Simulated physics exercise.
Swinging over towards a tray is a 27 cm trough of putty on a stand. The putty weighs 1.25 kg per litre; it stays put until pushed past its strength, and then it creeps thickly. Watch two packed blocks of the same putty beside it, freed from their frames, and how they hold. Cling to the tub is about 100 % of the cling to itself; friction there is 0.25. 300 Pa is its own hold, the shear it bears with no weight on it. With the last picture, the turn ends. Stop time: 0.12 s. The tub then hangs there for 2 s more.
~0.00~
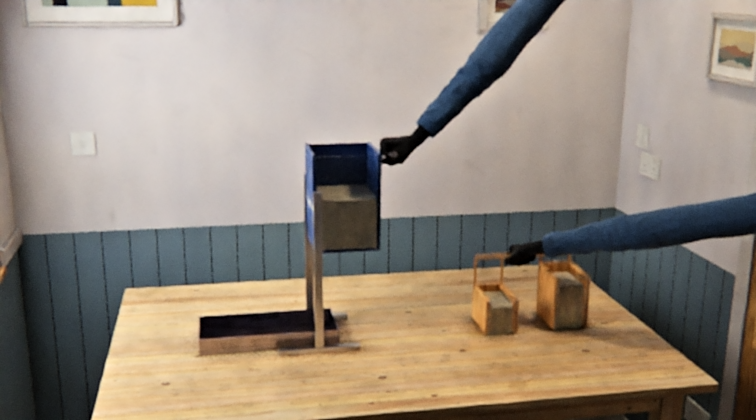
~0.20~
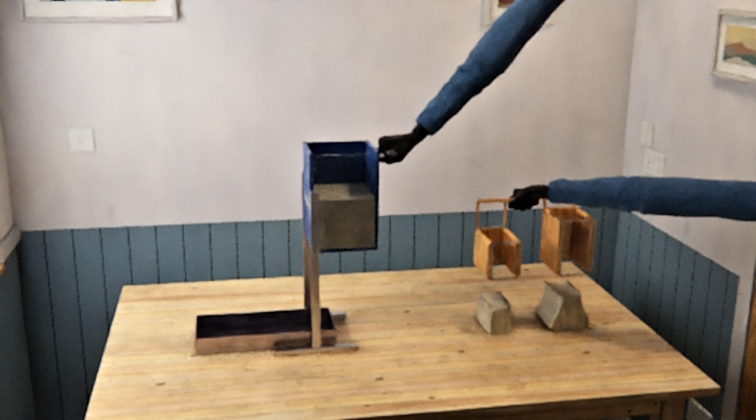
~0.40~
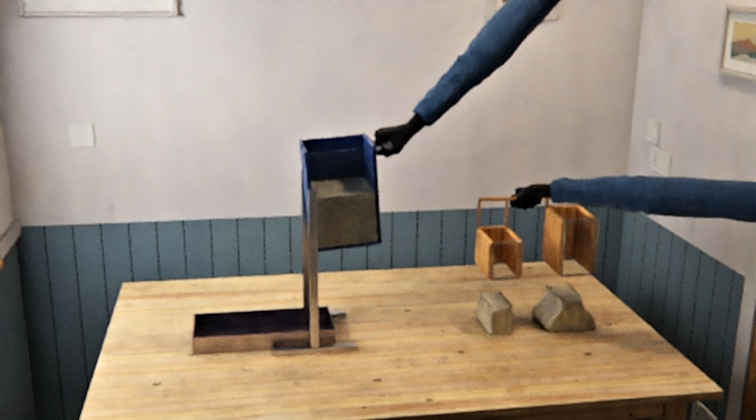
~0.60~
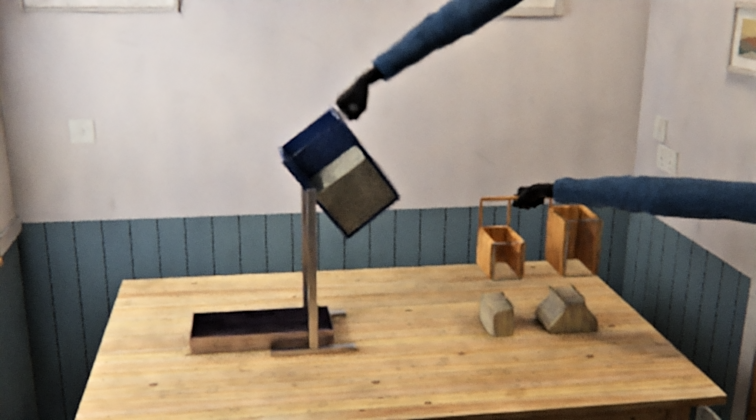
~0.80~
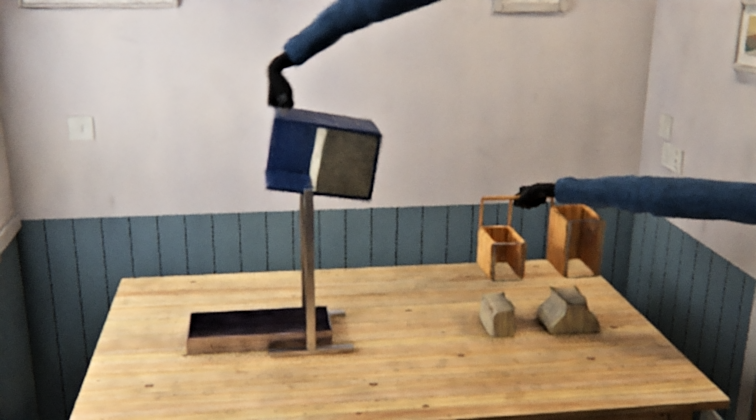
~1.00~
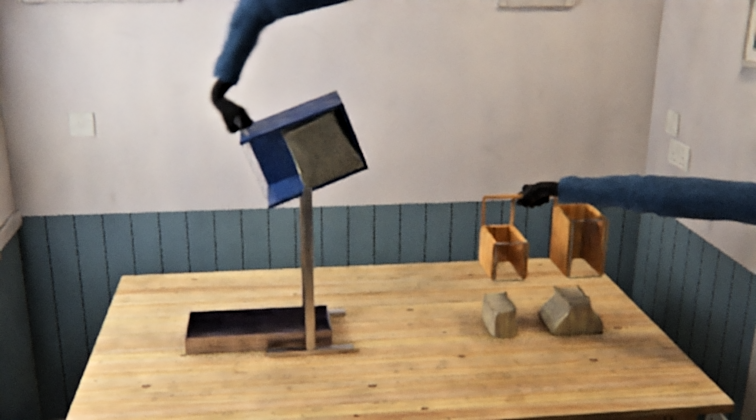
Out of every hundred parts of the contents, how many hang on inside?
Some 39 in every hundred.
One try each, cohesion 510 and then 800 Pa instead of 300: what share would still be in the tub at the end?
You'd see 60 percent the first time and 100 percent the second.
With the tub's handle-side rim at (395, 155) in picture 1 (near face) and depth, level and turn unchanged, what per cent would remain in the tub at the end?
Remaining in tub at end: Approx. 30 %.
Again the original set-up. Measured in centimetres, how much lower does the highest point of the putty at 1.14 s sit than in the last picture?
I reckon it's close to 8 cm.
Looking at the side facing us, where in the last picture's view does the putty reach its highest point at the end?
I'd point to somewhere around (345, 163).
By 1.14 s, the tub is at 111 degrees and holds 100 %.
By 1.31 s, the tub is at 111 degrees and holds 53 %.
By 1.48 s, the tub is at 111 degrees and holds 42 %.
By 1.65 s, the tub is at 111 degrees and holds 41 %.
By 3.00 s, at the end, the tub is at 111 degrees and holds 39 %.
